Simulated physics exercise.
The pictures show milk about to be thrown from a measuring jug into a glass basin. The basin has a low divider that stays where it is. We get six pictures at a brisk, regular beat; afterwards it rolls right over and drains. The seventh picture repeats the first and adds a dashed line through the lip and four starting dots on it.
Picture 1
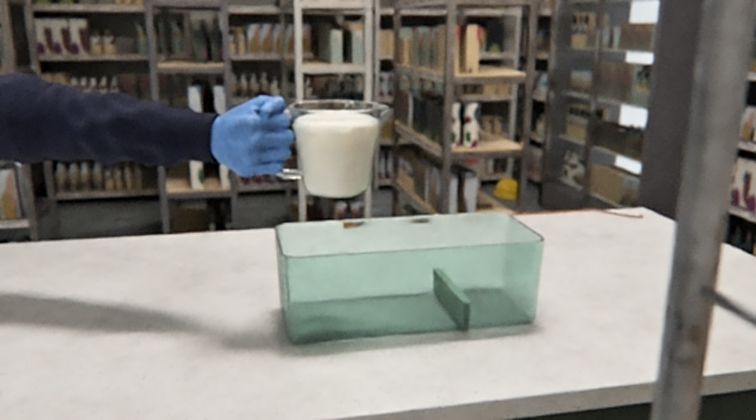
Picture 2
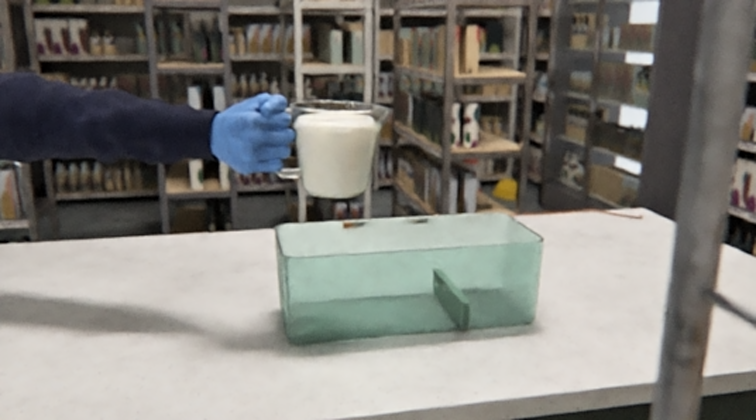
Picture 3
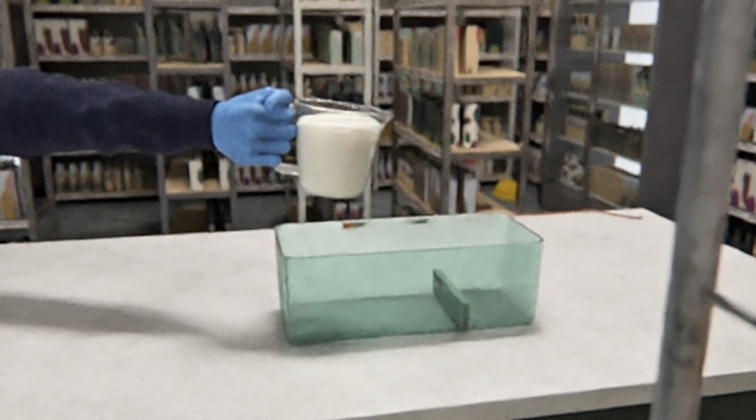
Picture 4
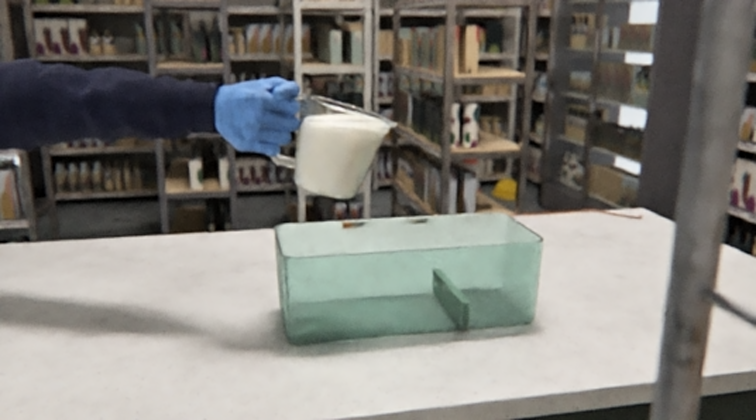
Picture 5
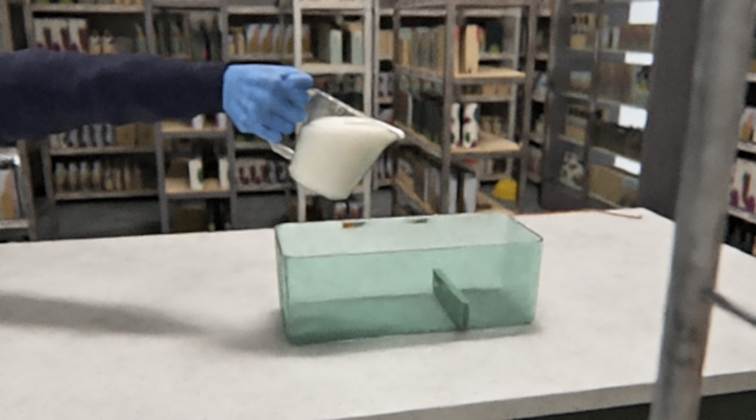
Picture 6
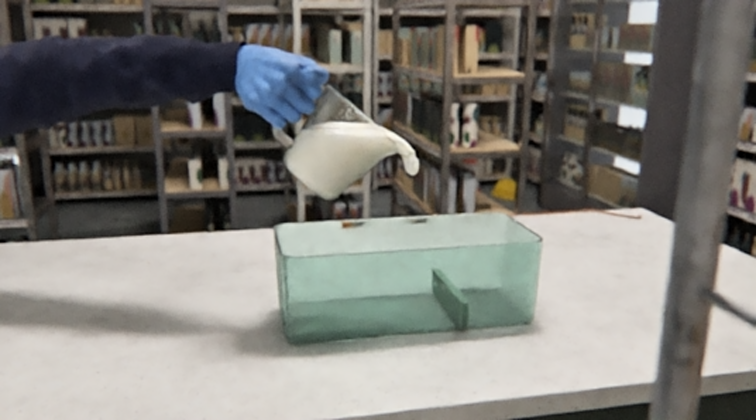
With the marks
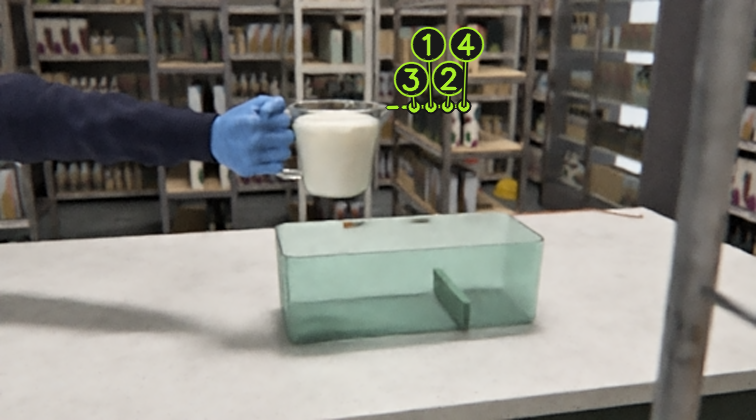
In a storeroom, a blue-gloved hand tips a jug until milk runs over its lip.
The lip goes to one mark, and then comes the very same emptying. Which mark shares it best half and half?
Go for 3.
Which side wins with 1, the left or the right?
The right side.
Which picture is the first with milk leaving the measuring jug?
In picture 5.
On the marked copy, 1 at (430, 106); 2 at (447, 106); 3 at (414, 107); 4 at (463, 106).
With 1, about 34 % ends left of the wall and 65 % right of it.
With 2, about 30 % ends left of the wall and 69 % right of it.
With 3, about 51 % ends left of the wall and 49 % right of it.
With 4, about 30 % ends left of the wall and 68 % right of it.
